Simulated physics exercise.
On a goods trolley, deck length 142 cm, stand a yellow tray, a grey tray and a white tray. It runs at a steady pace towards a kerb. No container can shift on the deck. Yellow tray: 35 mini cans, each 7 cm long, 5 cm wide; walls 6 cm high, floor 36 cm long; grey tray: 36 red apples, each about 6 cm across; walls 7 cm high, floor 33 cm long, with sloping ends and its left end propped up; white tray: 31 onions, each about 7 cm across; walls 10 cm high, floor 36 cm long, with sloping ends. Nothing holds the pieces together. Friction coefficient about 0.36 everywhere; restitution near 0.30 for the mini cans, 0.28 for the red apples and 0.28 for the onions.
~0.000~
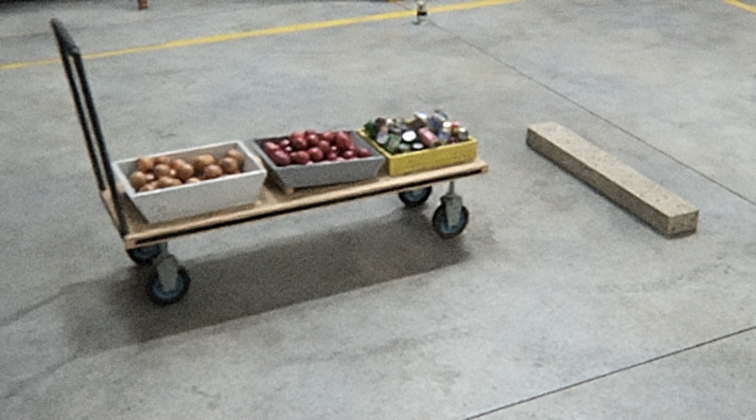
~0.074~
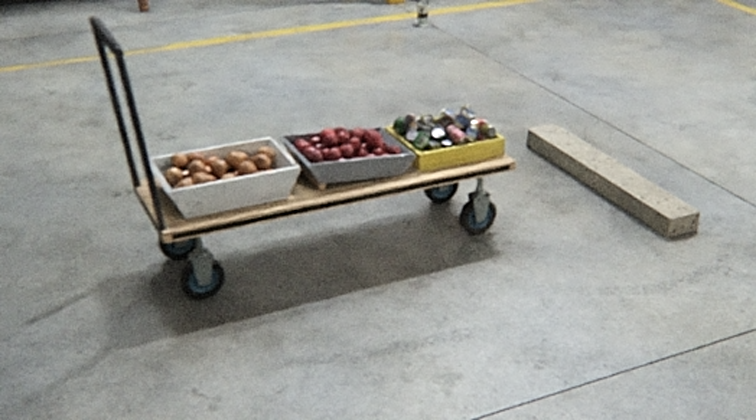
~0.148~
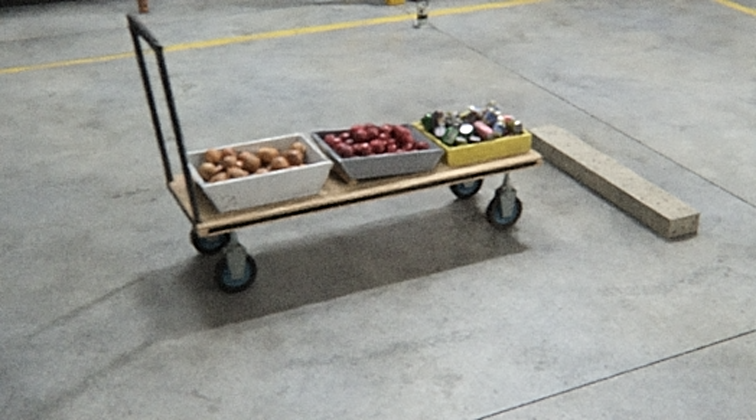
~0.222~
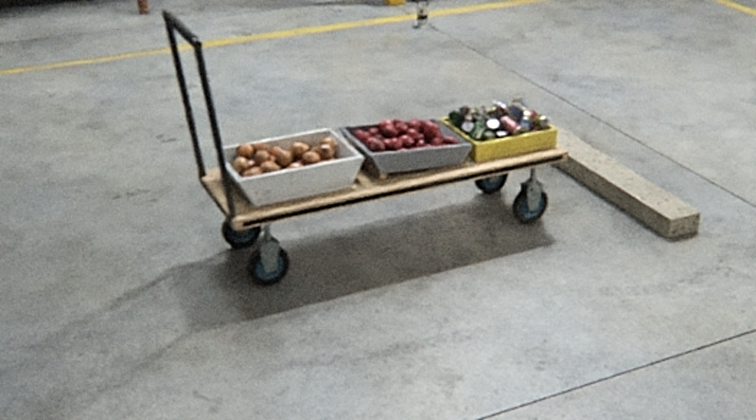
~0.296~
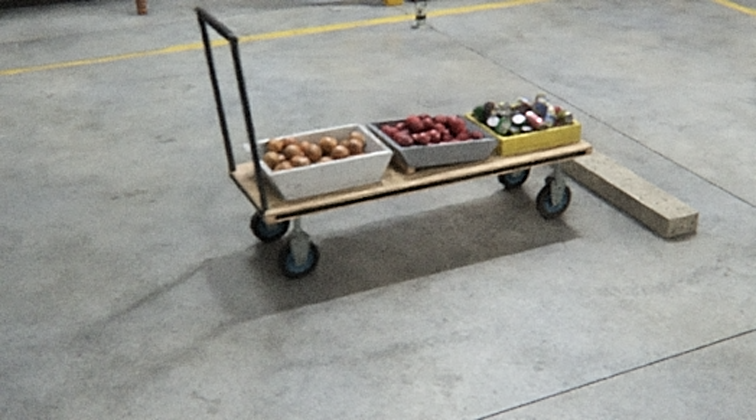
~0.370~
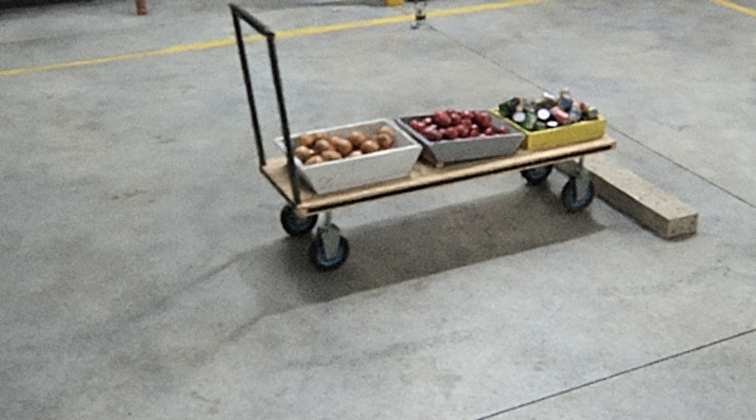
A flat trolley carrying white, grey and yellow trays of round brown items, red apples and small cans rolls rightward across concrete.
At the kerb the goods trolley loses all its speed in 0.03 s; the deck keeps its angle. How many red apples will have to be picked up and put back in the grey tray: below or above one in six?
The grey tray loses more than one in six of its red apples.
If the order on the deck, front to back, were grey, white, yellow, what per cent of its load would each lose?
Then yellow tray 20, grey tray 20, white tray 0 per cent.
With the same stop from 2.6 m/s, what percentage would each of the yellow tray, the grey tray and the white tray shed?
In that case yellow tray 40, grey tray 50, white tray 10 per cent.
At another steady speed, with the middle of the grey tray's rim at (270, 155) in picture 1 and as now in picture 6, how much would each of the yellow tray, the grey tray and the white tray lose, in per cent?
Then yellow tray 40, grey tray 40, white tray 10 per cent.
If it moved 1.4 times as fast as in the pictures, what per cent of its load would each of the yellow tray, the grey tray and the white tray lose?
Then yellow tray 40, grey tray 40, white tray 10 per cent.
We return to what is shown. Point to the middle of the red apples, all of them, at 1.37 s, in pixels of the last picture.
Around (503, 126).
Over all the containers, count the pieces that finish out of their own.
Roughly 18 in all.
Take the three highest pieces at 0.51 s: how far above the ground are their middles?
Roughly 50 cm.
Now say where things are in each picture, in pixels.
In the first picture (we follow the rim corner now nearest the camera), grey tray at (278, 168); yellow tray at (393, 157); 73 cm still to roll; nothing out yet.
The second picture shows grey tray at (311, 164); yellow tray at (423, 153); 60 cm still to roll.
The third picture shows grey tray at (342, 160); yellow tray at (451, 149); 48 cm still to roll.
The fourth picture shows grey tray at (374, 154); yellow tray at (479, 144); 35 cm still to roll.
The fifth picture shows grey tray at (402, 149); yellow tray at (505, 139); 23 cm still to roll.
The sixth picture shows grey tray at (431, 143); yellow tray at (531, 134); 10 cm still to roll; nothing out yet.
After 0.41 s, contact.
After 0.51 s, 2 of 35 out of the yellow tray, 0 of 36 out of the grey tray and 0 of 31 out of the white tray.
After 0.63 s, 3 of 35 out of the yellow tray, 7 of 36 out of the grey tray and 1 of 31 out of the white tray.
After 0.86 s, 7 of 35 out of the yellow tray, 8 of 36 out of the grey tray and 1 of 31 out of the white tray.
Outcome (at 1.37 s), 8 of 35 out of the yellow tray, 9 of 36 out of the grey tray and 1 of 31 out of the white tray. Asked share, 9 of 36, 25 per cent.
